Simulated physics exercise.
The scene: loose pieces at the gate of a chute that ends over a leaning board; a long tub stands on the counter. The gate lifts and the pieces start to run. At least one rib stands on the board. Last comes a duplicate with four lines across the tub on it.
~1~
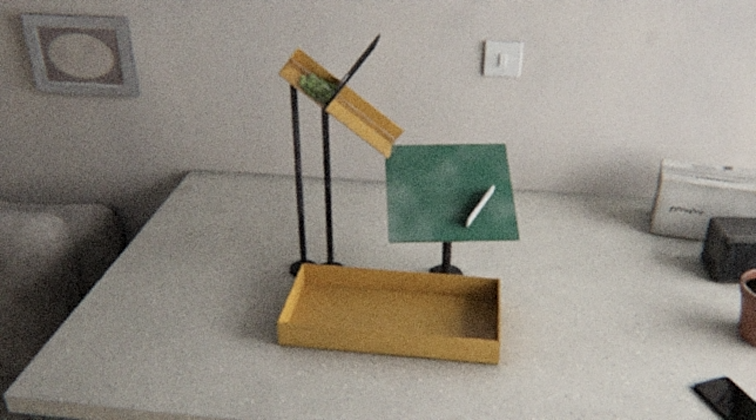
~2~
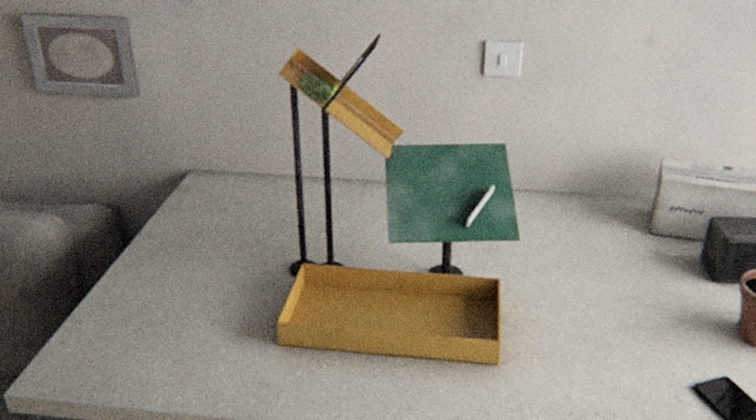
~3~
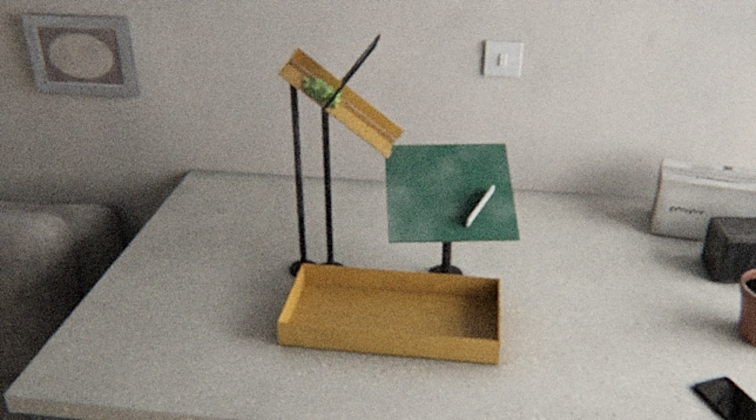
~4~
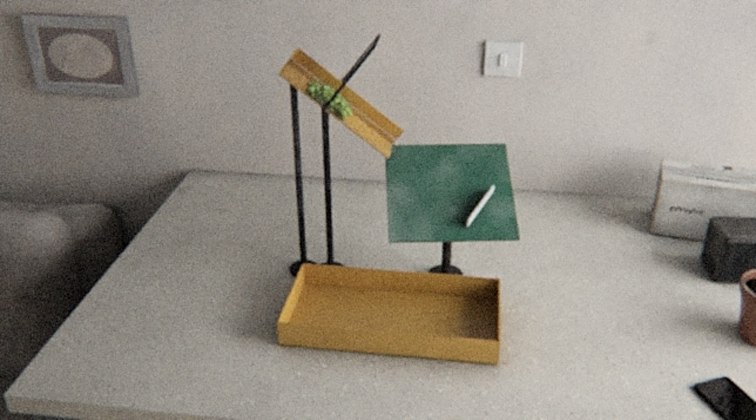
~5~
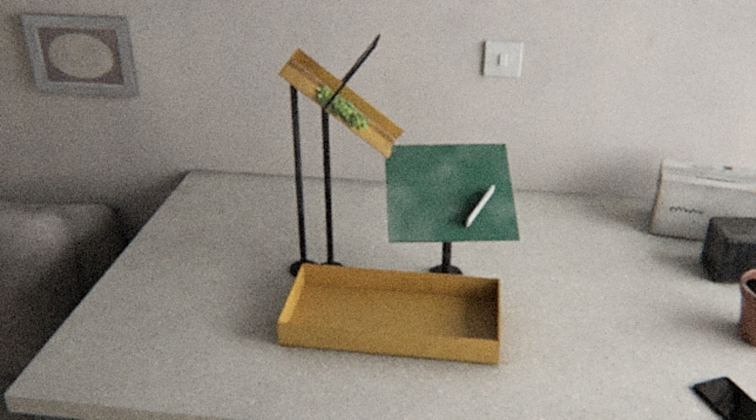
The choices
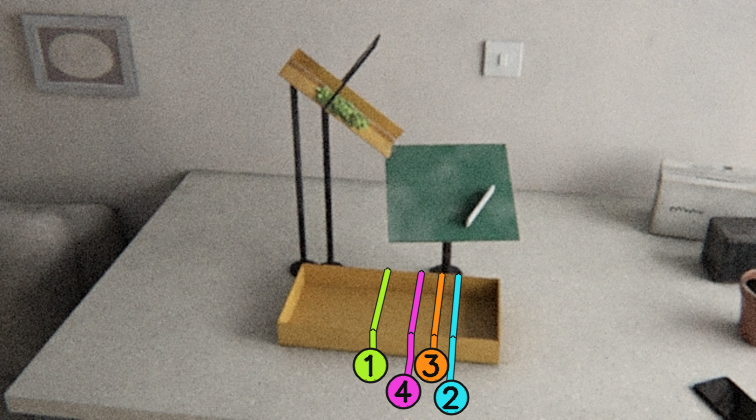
To begin with, small green pieces sit near the top of a sloping yellow chute, beside a tilted green board with a white rib and above an empty yellow tub. The pieces then slide down to the right past a thin dark bar, spreading out to around the chute's middle.
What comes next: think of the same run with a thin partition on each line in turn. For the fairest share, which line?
Choose 2.
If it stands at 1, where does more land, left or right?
The right side.
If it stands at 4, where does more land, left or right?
Right.
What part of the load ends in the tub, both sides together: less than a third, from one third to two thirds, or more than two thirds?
About that: More than two thirds.
On the marked copy, line 1 crosses the front rim at (373, 331); line 2 crosses the front rim at (453, 337); line 3 crosses the front rim at (434, 336); line 4 crosses the front rim at (411, 334).
If 1 is chosen, of what is caught, none on the left of the divider, all on the right.
If 2 is chosen, of what is caught, about half on the left of the divider, about half on the right.
If 3 is chosen, of what is caught, a small part on the left of the divider, most on the right.
If 4 is chosen, of what is caught, none on the left of the divider, all on the right.
